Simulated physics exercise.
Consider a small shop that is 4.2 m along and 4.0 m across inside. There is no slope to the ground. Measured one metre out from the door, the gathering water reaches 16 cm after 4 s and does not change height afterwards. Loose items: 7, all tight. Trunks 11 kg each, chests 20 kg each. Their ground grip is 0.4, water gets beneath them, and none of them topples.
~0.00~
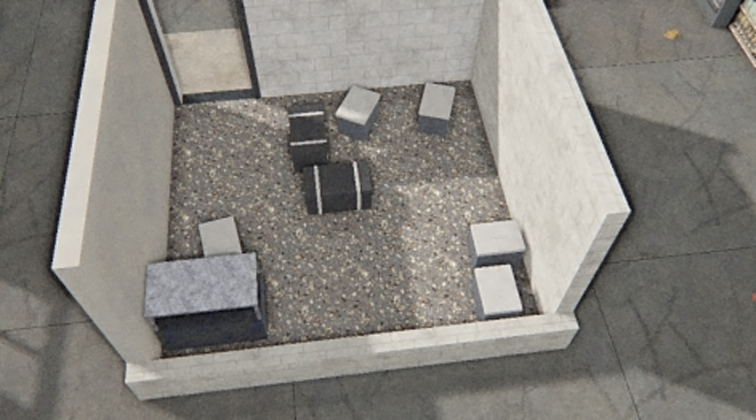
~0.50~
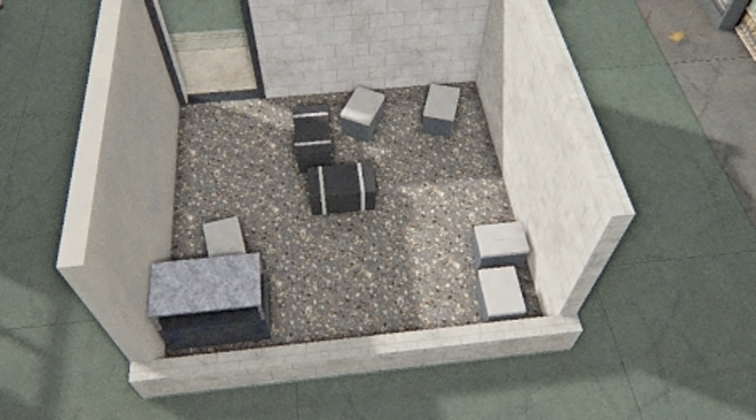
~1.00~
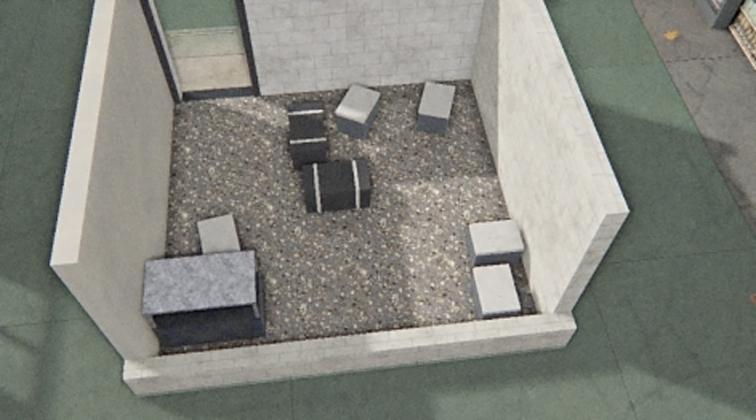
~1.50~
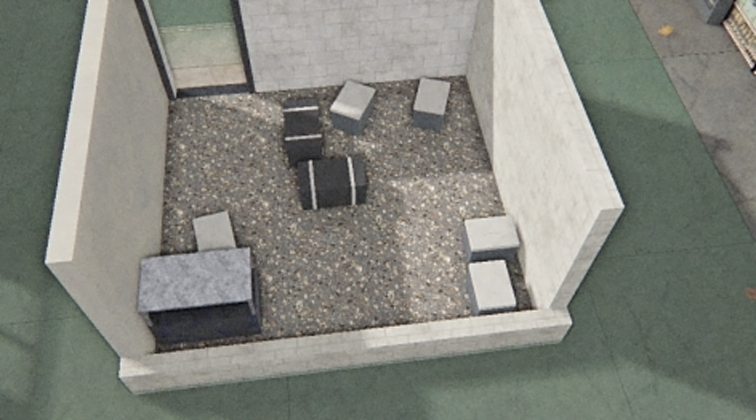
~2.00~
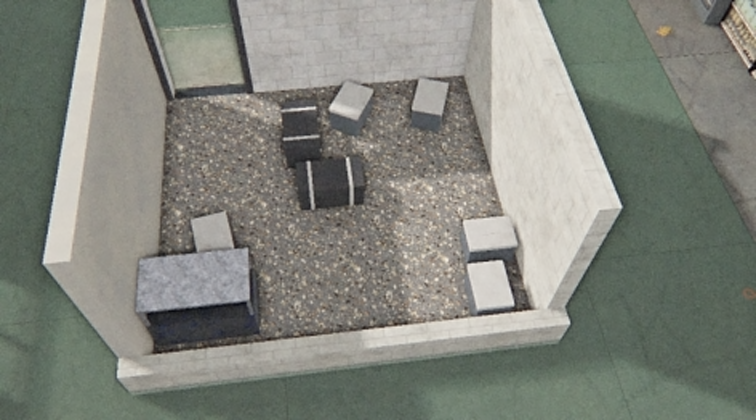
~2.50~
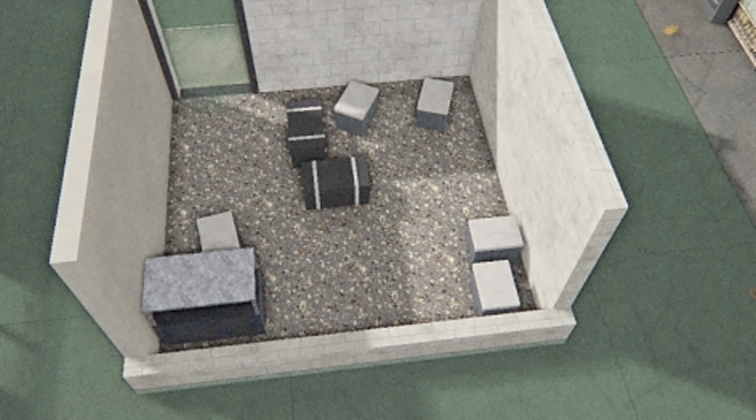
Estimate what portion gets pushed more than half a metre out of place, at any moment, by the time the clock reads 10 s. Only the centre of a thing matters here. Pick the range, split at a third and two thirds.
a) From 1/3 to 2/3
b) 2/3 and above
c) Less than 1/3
Answer: C.
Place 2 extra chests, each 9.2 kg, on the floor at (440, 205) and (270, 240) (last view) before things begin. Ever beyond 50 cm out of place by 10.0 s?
In that order: Within the mark, beyond the mark.
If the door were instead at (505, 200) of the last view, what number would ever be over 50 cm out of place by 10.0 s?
The count would be 2.
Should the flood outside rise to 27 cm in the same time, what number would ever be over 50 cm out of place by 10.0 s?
That would make 4 of them.
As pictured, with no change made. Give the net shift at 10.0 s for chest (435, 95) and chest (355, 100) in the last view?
In turn: 0 cm, 0 cm.
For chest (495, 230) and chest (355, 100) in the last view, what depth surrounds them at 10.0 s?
Depths: Near 4 cm, then near 1 cm.
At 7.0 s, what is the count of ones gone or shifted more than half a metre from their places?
By then the count is 0.
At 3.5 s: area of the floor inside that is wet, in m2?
1.5 m2.
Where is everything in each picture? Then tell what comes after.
A trunk at (337, 179), on the bottom; a chest at (438, 99) rests on the ground; 0.0 m2 under water; 0 of 7 have shifted, in the first frame.
A trunk at (341, 179) rests on the ground; a chest at (442, 101) rests on the ground; 0.0 m2 under water; 0 of 7 have shifted, in the second frame.
A trunk at (336, 177), on the bottom; a chest at (437, 98), on the bottom; water covers 0.0 m2; 0 of 7 have shifted, in the third frame.
A trunk at (332, 174) rests on the ground; a chest at (432, 95) rests on the ground; 0.0 m2 under water; 0 of 7 have shifted, in the fourth frame.
A trunk at (330, 174) rests on the ground; a chest at (431, 95) rests on the ground; water covers 0.0 m2; 0 of 7 have shifted, in the fifth frame.
A trunk at (335, 174) rests on the ground; a chest at (436, 95), on the bottom; water covers 0.2 m2; 0 of 7 have shifted, in the sixth frame.
After 3.5 s 0 of 7 are over 50 cm from their spots; 0 afloat.
After 4.5 s 0 of 7 are over 50 cm from their spots; 0 afloat.
After 7.0 s 0 of 7 are over 50 cm from their spots; 0 afloat.
After 10.0 s 1 of 7 are over 50 cm from their spots, and 1 have been at some point; 0 afloat.
